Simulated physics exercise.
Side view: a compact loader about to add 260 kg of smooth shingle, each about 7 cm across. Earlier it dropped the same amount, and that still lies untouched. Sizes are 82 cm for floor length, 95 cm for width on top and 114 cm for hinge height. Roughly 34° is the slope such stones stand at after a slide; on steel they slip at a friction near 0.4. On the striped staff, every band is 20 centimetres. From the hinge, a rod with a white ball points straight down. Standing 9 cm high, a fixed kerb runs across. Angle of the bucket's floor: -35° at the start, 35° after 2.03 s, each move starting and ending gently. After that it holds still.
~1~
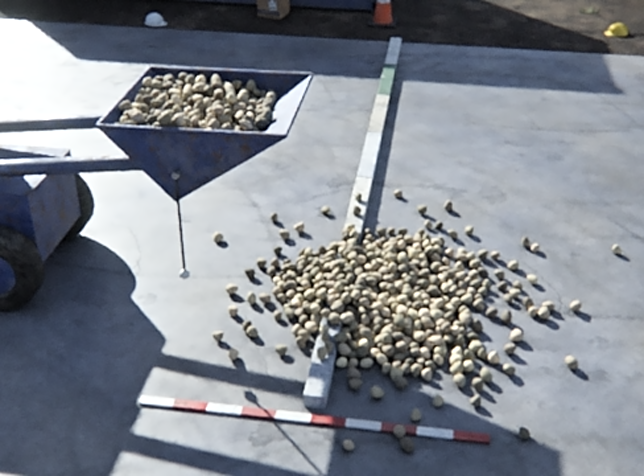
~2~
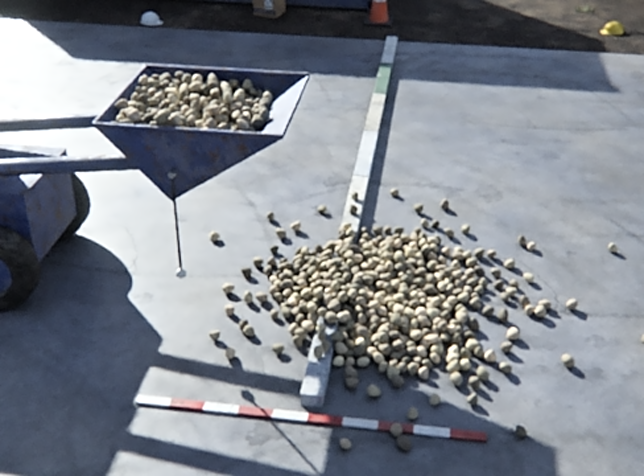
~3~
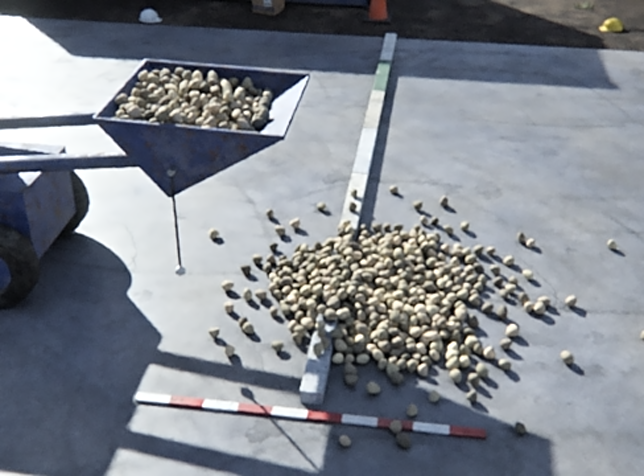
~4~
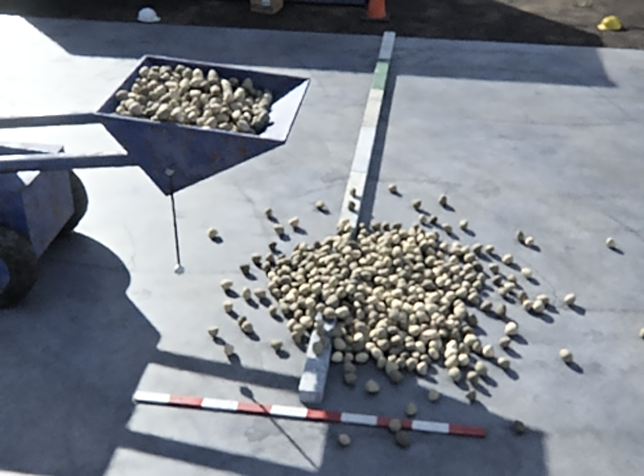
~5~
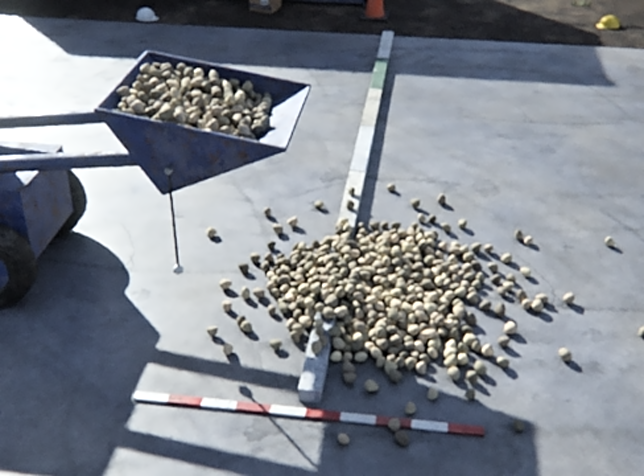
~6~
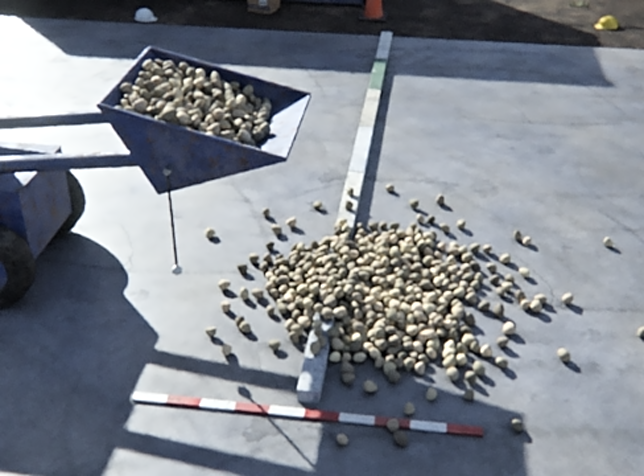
A blue loader bucket heaped with pale, rounded stones juts in from the left over a sunlit concrete yard, seen from the side and somewhat above. To its right, a loose pile of similar stones lies across a long pale kerb, with a red-and-white striped staff in front and an orange cone behind. The bucket slowly tilts, its right-hand lip lowering, while the pile stays still and the view shifts very slightly.
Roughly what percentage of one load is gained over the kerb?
Roughly 42 per cent.
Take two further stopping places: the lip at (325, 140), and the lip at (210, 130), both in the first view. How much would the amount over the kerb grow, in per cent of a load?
I'd say close to 80 per cent for one and close to 0 per cent for the other, in that order.
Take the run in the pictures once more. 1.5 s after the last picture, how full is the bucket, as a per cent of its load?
Near 25 per cent of the load is held.
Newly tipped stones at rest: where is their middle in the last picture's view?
They settle centred around (323, 276).
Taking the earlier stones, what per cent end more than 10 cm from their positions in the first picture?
Roughly 10 % of them.
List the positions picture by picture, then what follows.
Lip at (286, 137), floor tilted -35°, highest stones at (184, 88). The earlier load is highest near (348, 284), 16 cm above ground level, 24 % on this side of the kerb, 76 % over the kerb, in the first frame.
The bucket is at -34°, its lip at (283, 137); the top of the load is at (181, 86), in the second frame.
Lip at (284, 138), floor tilted -32°, highest stones at (165, 81), in the third frame.
Lip at (284, 143), floor tilted -29°, highest stones at (160, 77), in the fourth frame.
Lip at (285, 150), floor tilted -25°, highest stones at (161, 75), in the fifth frame.
The bucket is at -20°, its lip at (286, 160); the top of the load is at (155, 72), in the sixth frame.
Then, 0.9 s after the last picture the floor is at 24°; in per cent of one load, 96 in the bucket, 28 on this side of the kerb, 76 over the kerb; the foremost stones are at (580, 293).
Then, 1.5 s after the last picture the floor is at 35°; in per cent of one load, 24 in the bucket, 84 on this side of the kerb, 92 over the kerb; the foremost stones are at (580, 293).
Then, 1.9 s after the last picture the floor is at 35°; in per cent of one load, 0 in the bucket, 90 on this side of the kerb, 110 over the kerb; the foremost stones are at (580, 293).
Then, 4.3 s after the last picture the floor is at 35°; in per cent of one load, 0 in the bucket, 82 on this side of the kerb, 118 over the kerb; the foremost stones are at (580, 293). Net gain over the kerb, 42.
